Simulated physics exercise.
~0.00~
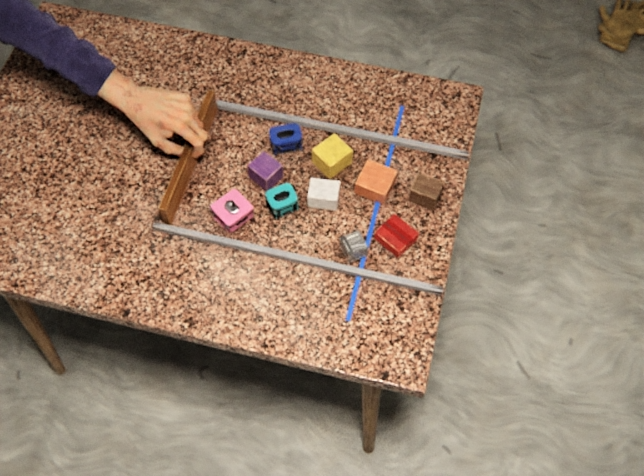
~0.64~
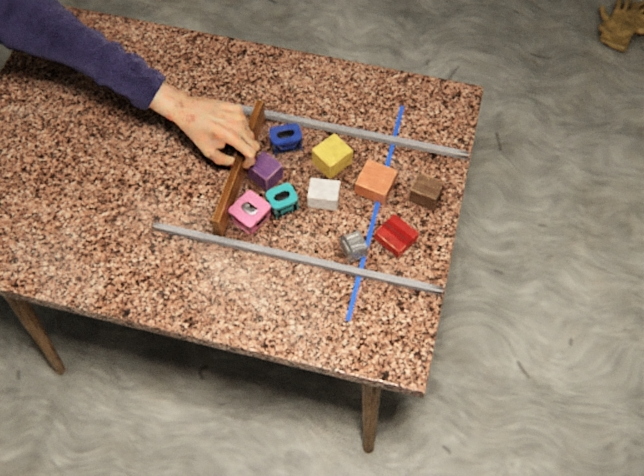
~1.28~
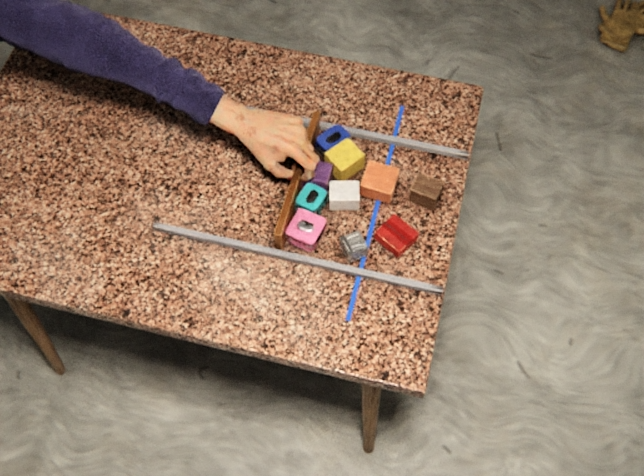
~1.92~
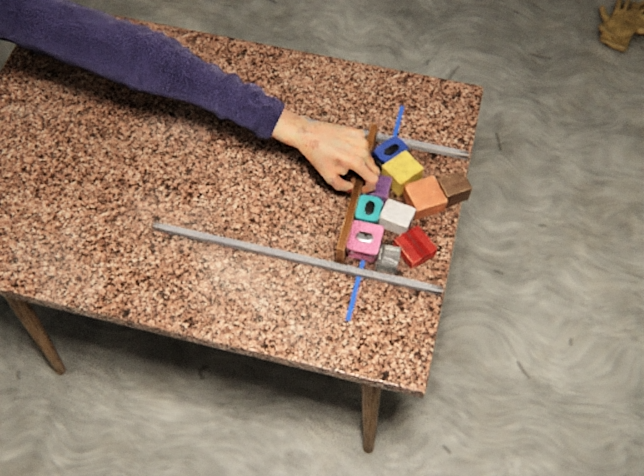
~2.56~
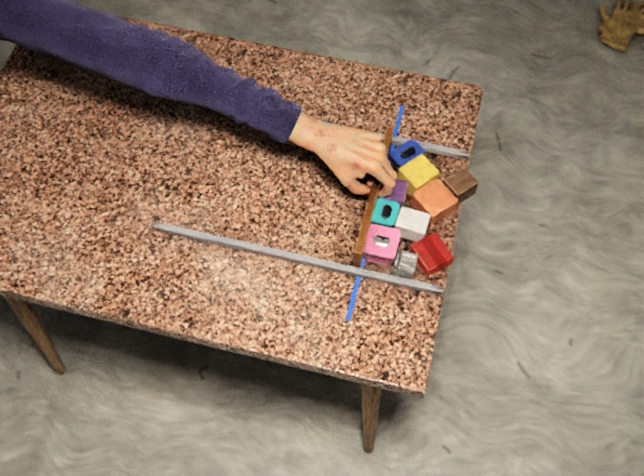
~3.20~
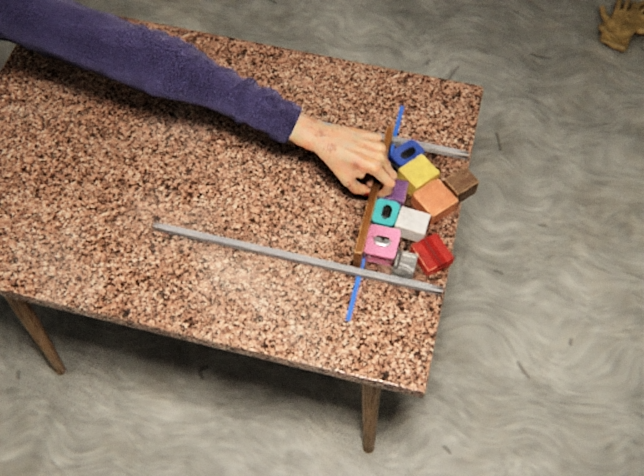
A hand slides a wooden board right, bunching colorful blocks near the table's edge.
